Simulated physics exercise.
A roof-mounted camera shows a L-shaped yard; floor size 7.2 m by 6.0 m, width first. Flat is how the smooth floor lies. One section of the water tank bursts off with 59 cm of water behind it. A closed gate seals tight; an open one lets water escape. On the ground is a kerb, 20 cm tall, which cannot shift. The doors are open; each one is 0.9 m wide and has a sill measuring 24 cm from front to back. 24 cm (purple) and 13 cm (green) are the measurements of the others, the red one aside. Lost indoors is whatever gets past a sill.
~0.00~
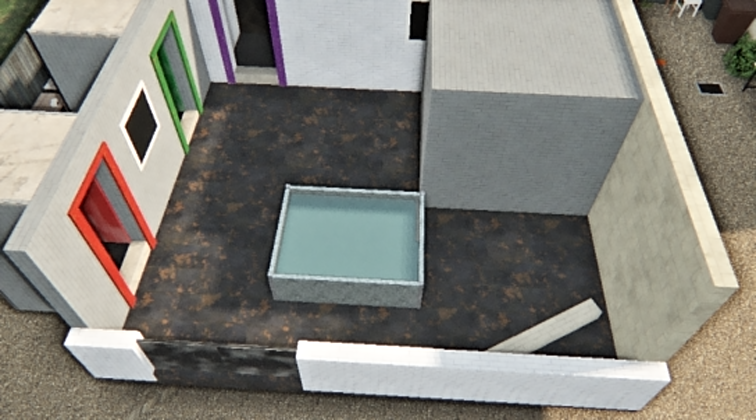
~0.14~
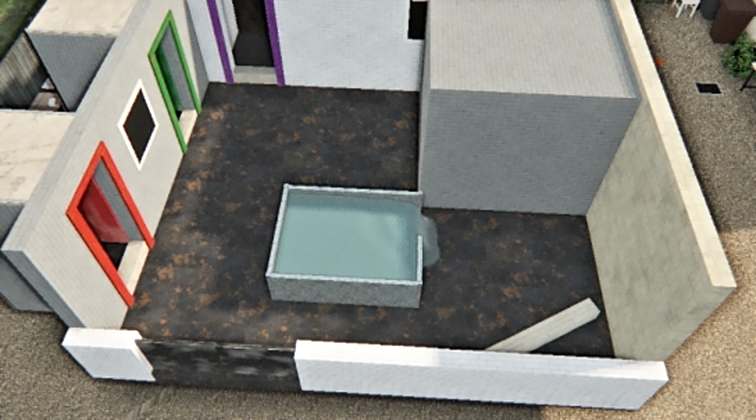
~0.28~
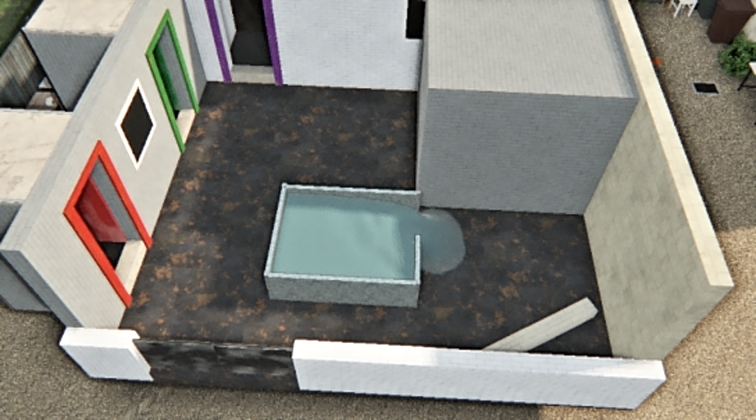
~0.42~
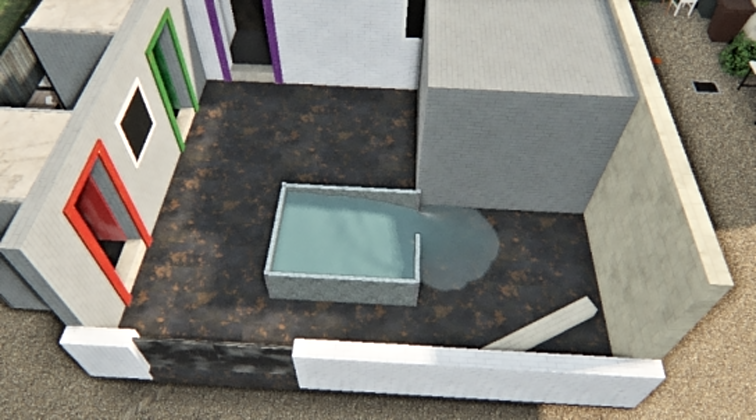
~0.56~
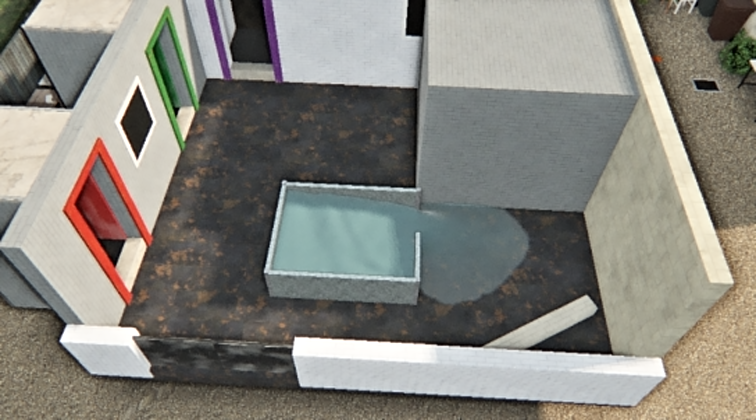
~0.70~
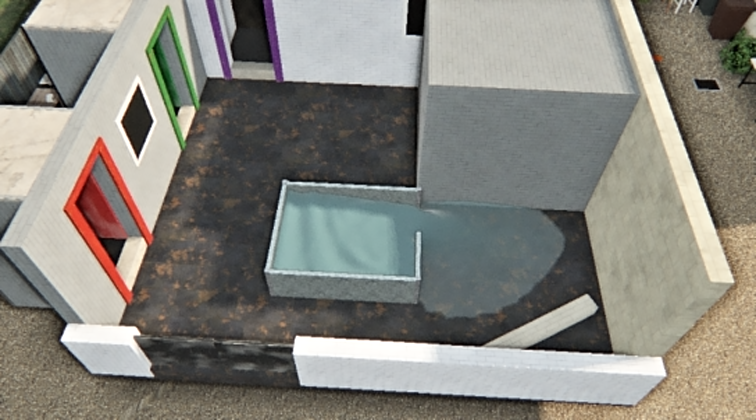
The footage shows a walled yard with red, green and purple doorways and a still water tank, before a section of its right side opens and water pours out, spreading rightward across the dark floor in a widening pool.
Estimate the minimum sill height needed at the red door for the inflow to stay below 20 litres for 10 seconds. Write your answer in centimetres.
An estimate of the minimum is 6.5 cm.
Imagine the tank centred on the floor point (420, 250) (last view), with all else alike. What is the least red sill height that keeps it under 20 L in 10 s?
About 8.5 cm.
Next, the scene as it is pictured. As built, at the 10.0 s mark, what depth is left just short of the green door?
Lab note: Depth approx. 2.5 cm.
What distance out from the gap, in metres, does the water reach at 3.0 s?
About 3.6 metres out.
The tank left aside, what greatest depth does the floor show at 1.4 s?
Max depth: About 38 cm.
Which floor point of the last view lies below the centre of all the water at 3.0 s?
About (442, 261).
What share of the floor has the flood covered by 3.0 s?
20 %.
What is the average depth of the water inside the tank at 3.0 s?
It averages near 30 cm.
After 1.4 s water covers 15 % of the floor, deepest (38 cm) near (577, 224); it has not reached the red door.
After 3.0 s water covers 20 % of the floor, deepest (32 cm) near (580, 299); it has not reached the red door.
After 10.0 s water covers 70 % of the floor, deepest (17 cm) near (605, 367); 10 cm at the red door, 0 litres in over its 23 cm sill.
At the red door as built, the water arrived by 6.2 s and peaked near 10 cm at 10.0 s.
With a sill of 6 cm, 27 litres would have come in within the 10 s; with 8.5 cm, 7 litres. So under 20 litres takes about 6.5 cm.
